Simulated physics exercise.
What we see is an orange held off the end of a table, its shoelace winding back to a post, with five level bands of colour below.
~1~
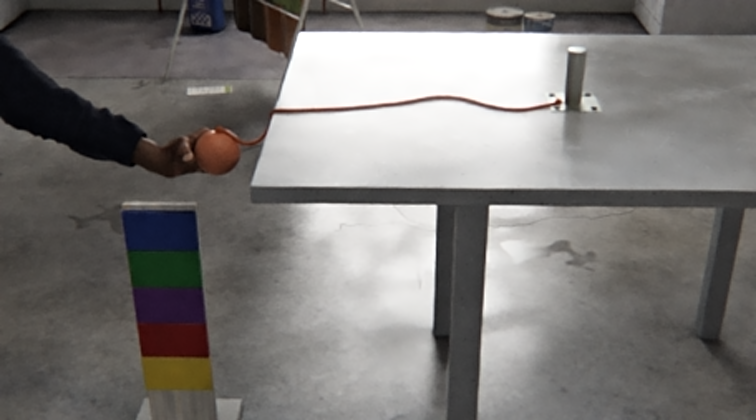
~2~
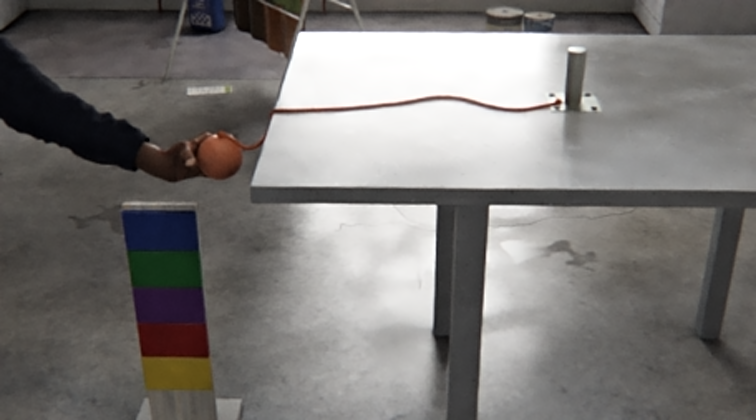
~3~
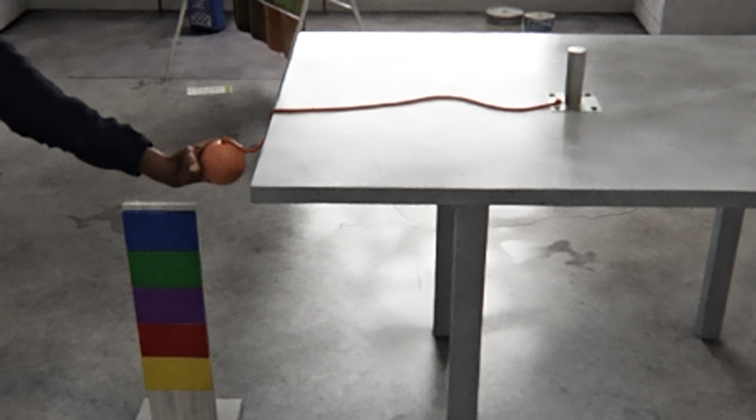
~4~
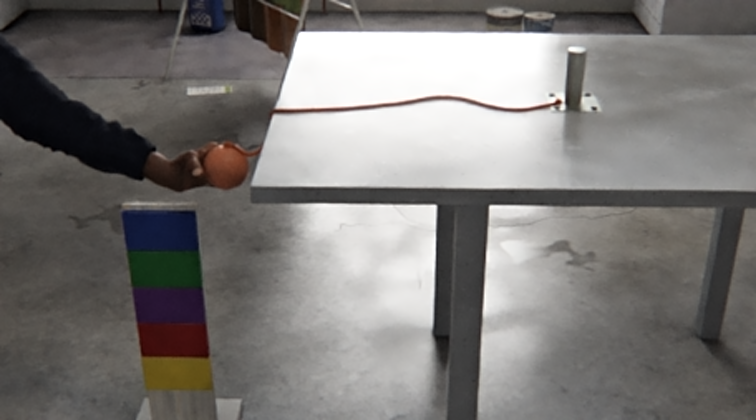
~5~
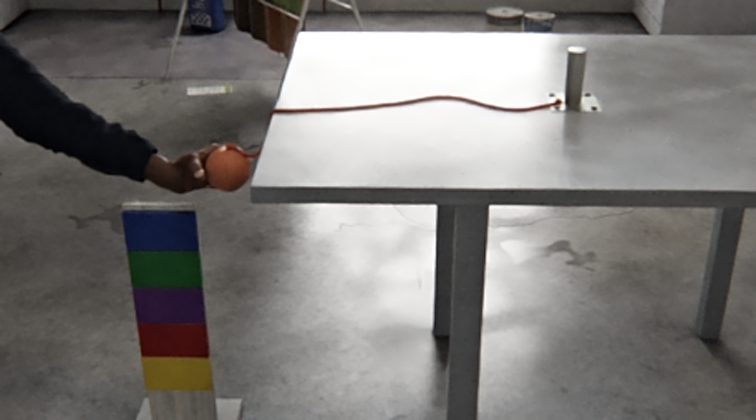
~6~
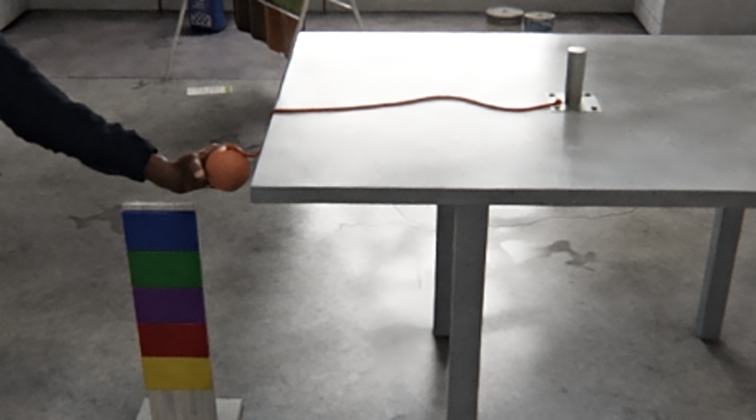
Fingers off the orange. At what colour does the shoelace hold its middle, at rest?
Its middle rests at the blue band.
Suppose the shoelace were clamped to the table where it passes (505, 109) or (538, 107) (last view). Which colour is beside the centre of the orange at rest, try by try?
Taking them in turn: Blue; blue.
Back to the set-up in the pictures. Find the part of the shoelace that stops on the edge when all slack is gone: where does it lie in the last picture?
It lies at about (293, 110).
A little later, orange near (313, 212); level with blue.
Next, orange near (278, 226); level with blue.
When it is over, orange near (288, 226); level with blue. The blue one.
